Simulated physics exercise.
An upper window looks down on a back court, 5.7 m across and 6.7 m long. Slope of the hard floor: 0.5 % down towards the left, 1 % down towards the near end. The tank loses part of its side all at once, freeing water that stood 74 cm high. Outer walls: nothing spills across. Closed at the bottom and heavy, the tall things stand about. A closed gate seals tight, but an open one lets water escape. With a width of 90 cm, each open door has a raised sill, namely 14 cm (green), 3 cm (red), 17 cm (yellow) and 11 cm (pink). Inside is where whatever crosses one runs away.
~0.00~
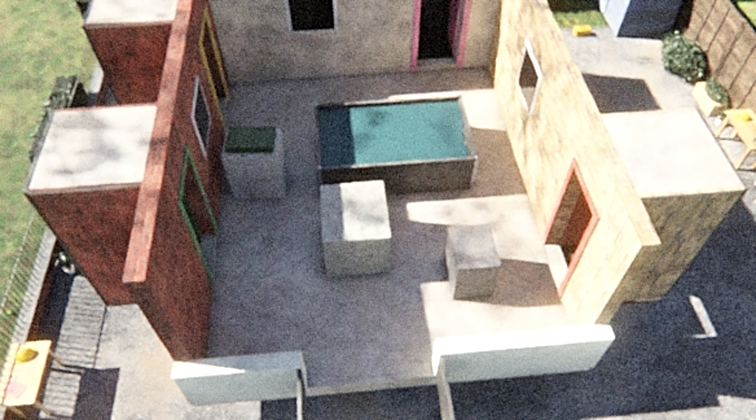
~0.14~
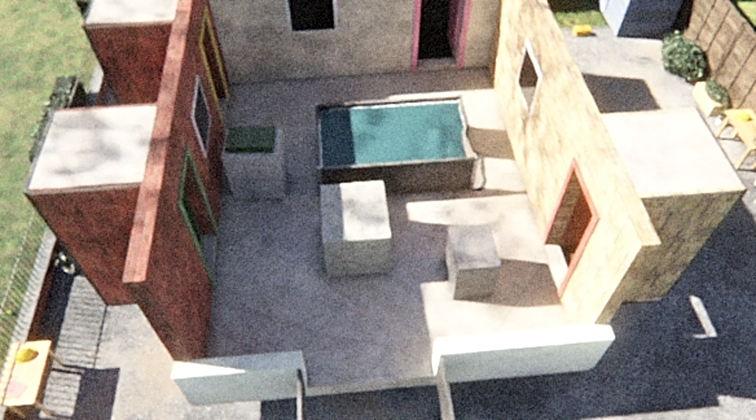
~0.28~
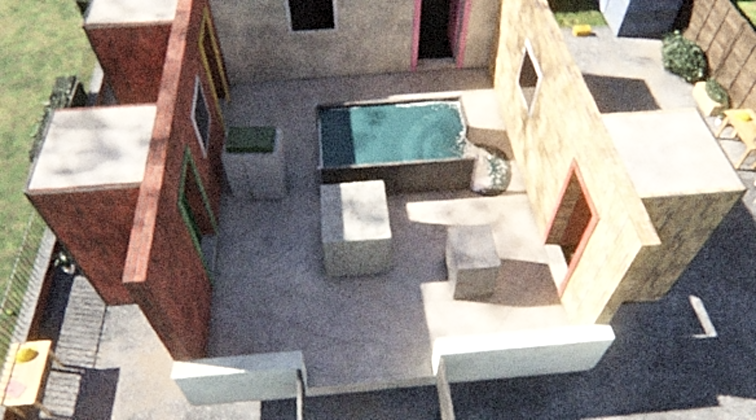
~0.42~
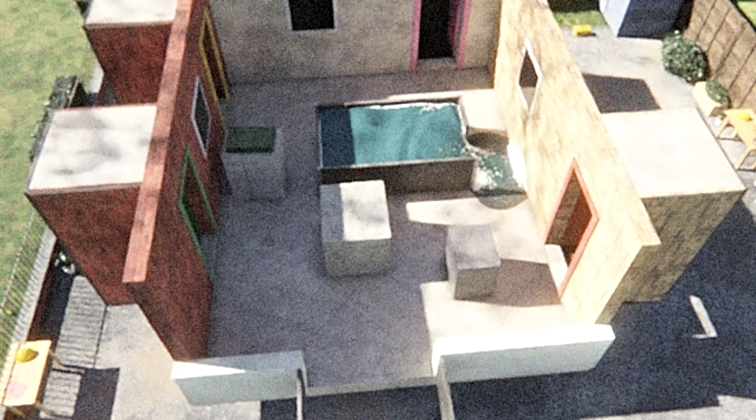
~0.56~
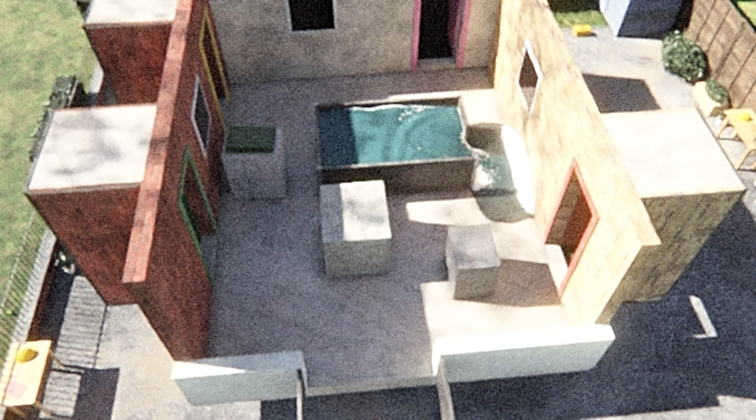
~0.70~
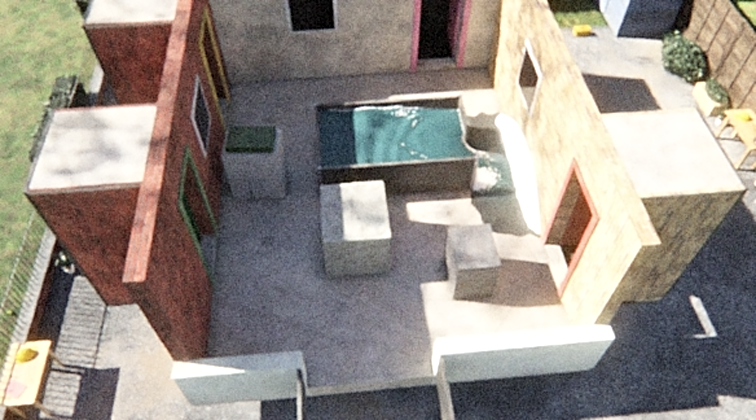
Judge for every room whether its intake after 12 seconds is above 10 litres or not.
One by one: The green door undershoots the limit; the red door overshoots the limit; the yellow door undershoots the limit; the pink door overshoots the limit.
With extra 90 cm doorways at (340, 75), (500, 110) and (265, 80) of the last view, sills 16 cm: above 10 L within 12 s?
Well, the first is on the low side, the second is on the low side, and the third is on the low side.
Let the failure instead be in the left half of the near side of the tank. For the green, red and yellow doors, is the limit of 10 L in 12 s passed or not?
Door by door - green: Out of bounds, red: Out of bounds, yellow: Within bounds.
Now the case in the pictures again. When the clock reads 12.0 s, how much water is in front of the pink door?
It's about 5.0 cm.
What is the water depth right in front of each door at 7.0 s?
Door by door in cm, green shows 7, red shows 7, yellow shows 11, pink shows 10.
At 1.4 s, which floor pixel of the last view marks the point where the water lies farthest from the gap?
About pixel (571, 336).
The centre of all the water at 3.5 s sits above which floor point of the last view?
The water's centre sits at about (429, 179).
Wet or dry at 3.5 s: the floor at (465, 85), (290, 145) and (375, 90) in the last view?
First spot submerged, second not yet wet, third submerged.
After 1.4 s water covers 20 % of the floor and is deepest (52 cm) near (518, 171); green door not reached, red door 8 cm at the sill, 0 L in, yellow door not reached, pink door not reached.
After 2.2 s water covers 30 % of the floor and is deepest (46 cm) near (509, 172); green door not reached, red door 8 cm at the sill, 7 L in, yellow door not reached, pink door 21 cm at the sill, 7 L in.
After 3.5 s water covers 55 % of the floor and is deepest (30 cm) near (509, 172); green door not reached, red door 7 cm at the sill, 21 L in, yellow door not reached, pink door 19 cm at the sill, 50 L in.
After 7.0 s water covers 95 % of the floor and is deepest (18 cm) near (509, 172); green door 7 cm at the sill, 0 L in, red door 7 cm at the sill, 58 L in, yellow door 11 cm at the sill, 0 L in, pink door 10 cm at the sill, 79 L in.
After 12.0 s water covers 100 % of the floor and is deepest (12 cm) near (563, 348); green door 11 cm at the sill, 0 L in, red door 6 cm at the sill, 90 L in, yellow door 9 cm at the sill, 0 L in, pink door 5 cm at the sill, 79 L in.
